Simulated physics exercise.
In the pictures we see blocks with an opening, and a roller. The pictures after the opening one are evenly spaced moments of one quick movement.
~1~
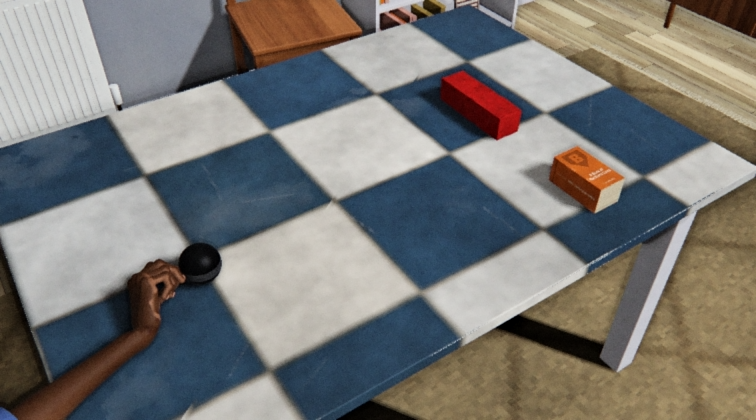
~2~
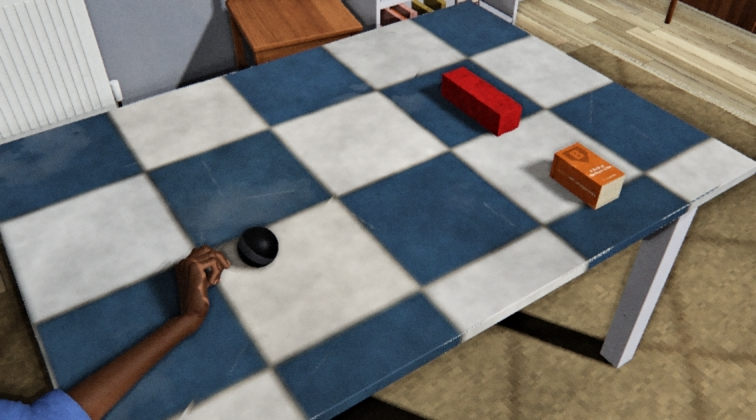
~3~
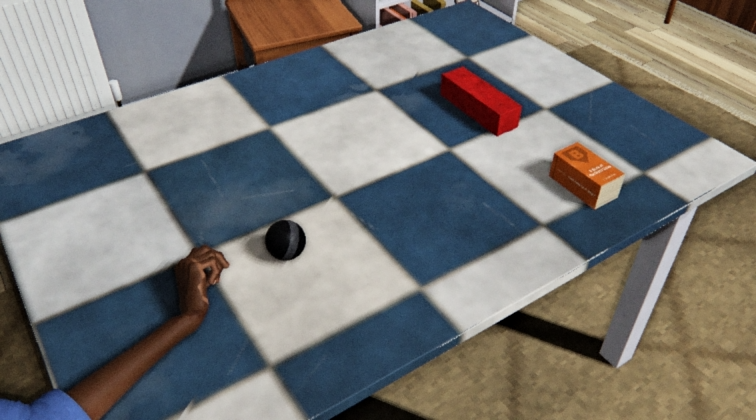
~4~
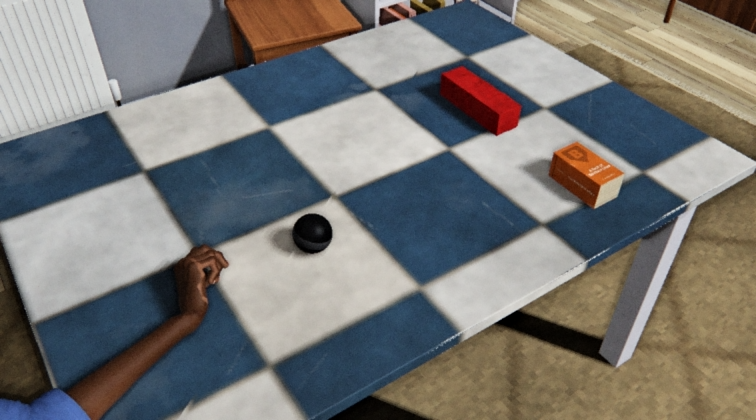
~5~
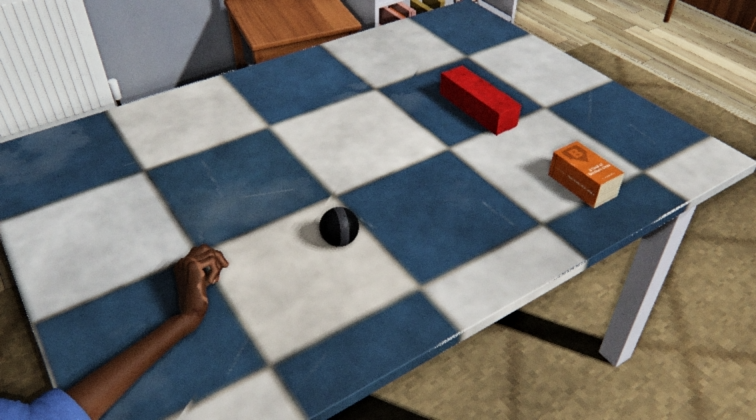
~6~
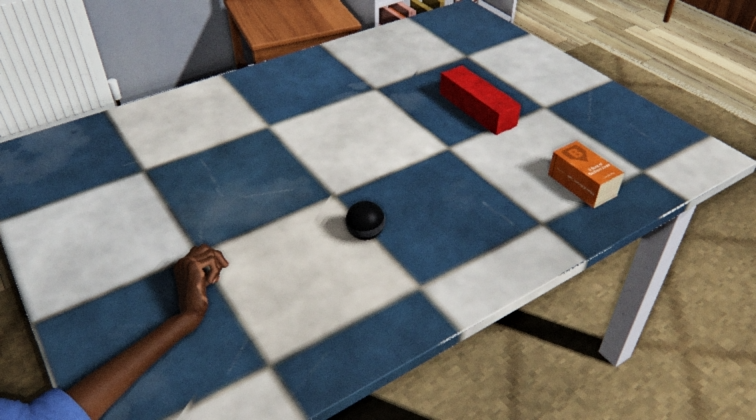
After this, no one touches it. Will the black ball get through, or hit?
Outcome: The black ball is stopped.
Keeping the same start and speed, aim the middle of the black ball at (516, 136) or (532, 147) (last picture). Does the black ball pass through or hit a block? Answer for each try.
Well, on the first aim it threads the gap, and on the second it threads the gap.
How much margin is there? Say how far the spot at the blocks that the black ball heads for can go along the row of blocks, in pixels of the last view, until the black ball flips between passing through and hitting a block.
The switch comes after a shift of some 24 pixels left.
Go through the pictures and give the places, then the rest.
Black ball (200, 264) under the hand; orange book (586, 179), in the first frame.
Black ball (258, 247); red brick (480, 100), in the second frame.
Black ball (285, 240); orange book (586, 175), in the third frame.
Black ball (312, 233); red brick (479, 100), in the fourth frame.
Black ball (339, 227); orange book (585, 174), in the fifth frame.
Black ball (365, 220); red brick (478, 99), in the sixth frame.
Then, 0.30 s on from there, black ball heading on near (544, 179).
Then, 0.92 s on from there, black ball coming back near (592, 224).
Then, 1.36 s on from there, black ball coming back near (613, 316).
In the end, the black ball bounces off.
